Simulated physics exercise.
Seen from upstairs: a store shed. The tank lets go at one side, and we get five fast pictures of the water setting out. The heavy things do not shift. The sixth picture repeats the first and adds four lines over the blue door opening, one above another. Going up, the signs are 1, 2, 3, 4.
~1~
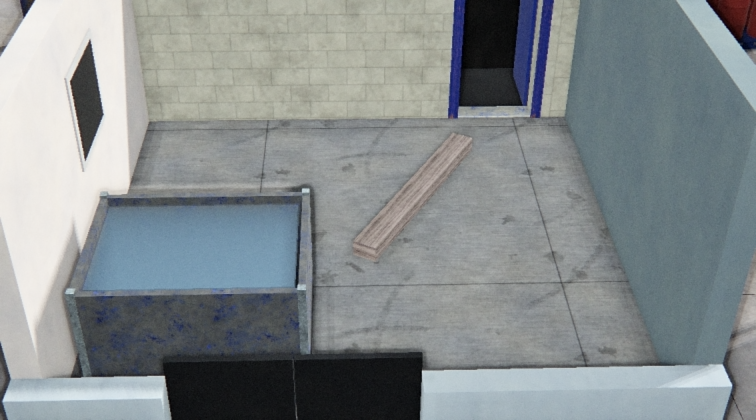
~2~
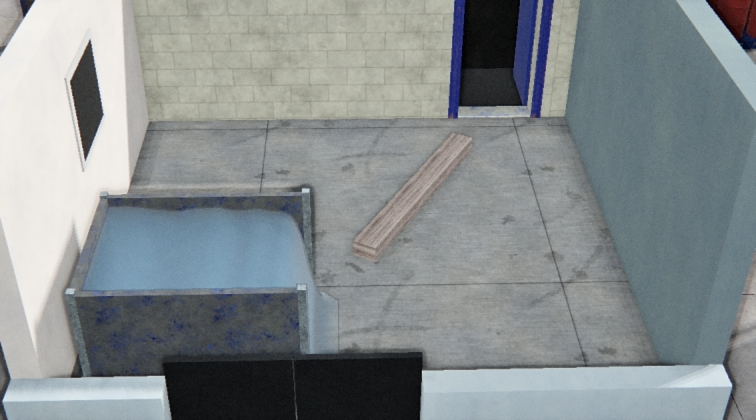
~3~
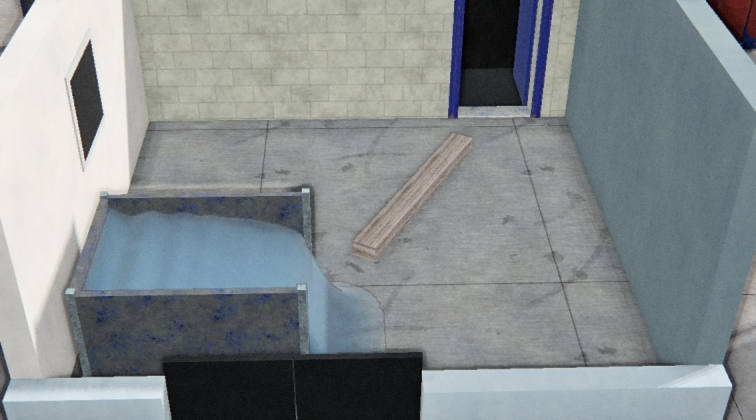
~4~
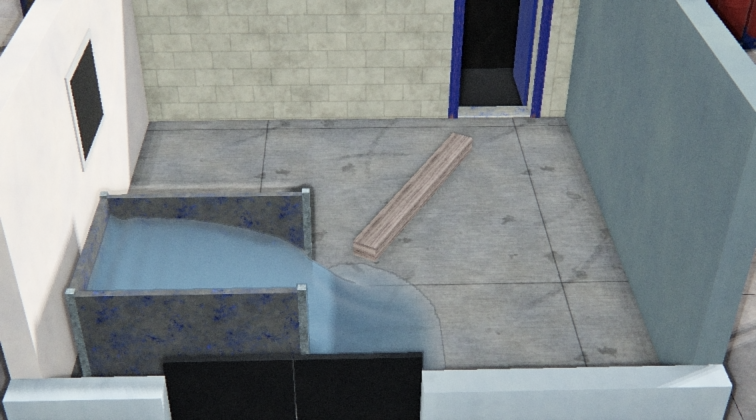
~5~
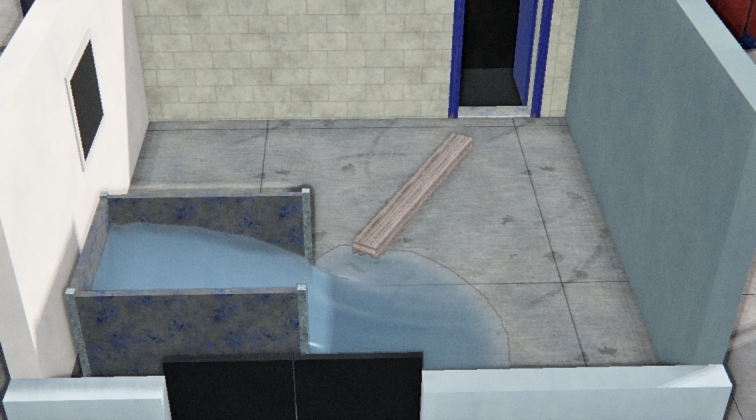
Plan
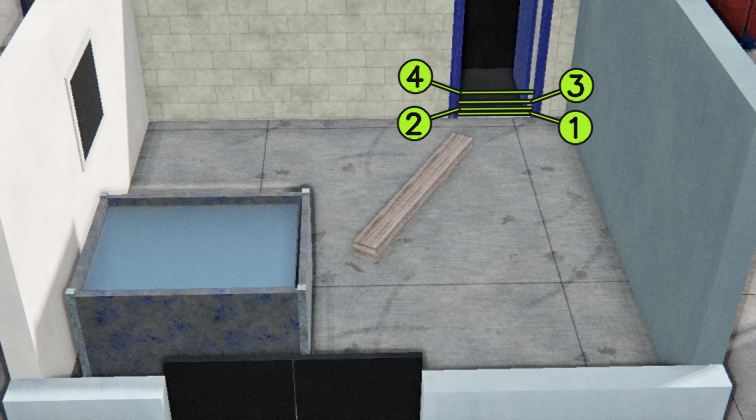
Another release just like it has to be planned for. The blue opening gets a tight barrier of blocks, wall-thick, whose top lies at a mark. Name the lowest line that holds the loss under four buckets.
4 is the one.
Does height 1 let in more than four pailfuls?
Yes.
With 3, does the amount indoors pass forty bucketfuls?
No, it does not.
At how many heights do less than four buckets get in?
One of the four.
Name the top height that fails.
Height 3.
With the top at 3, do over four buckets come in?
Yes, that goes wrong.
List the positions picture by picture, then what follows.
Water in the tank at rest, its middle at (198, 248); foot of the blue doorway at (494, 117); shut gate at (294, 369).
Water covers 2 % of the ground, its front hidden from here.
Water covers 4 % of the ground and shows as far out as (345, 287).
Water covers 9 % of the ground and shows as far out as (415, 294).
Water covers 15 % of the ground and shows as far out as (499, 336).
On the marked copy, 1 at (494, 113); 2 at (495, 108); 3 at (495, 101); 4 at (496, 92); from the bottom up 1, 2, 3, 4.
For height 1, dozens of bucketfuls pour in.
For height 2, dozens of bucketfuls pour in.
For height 3, about 14 bucketfuls get in.
For height 4, a bucket or two gets in.
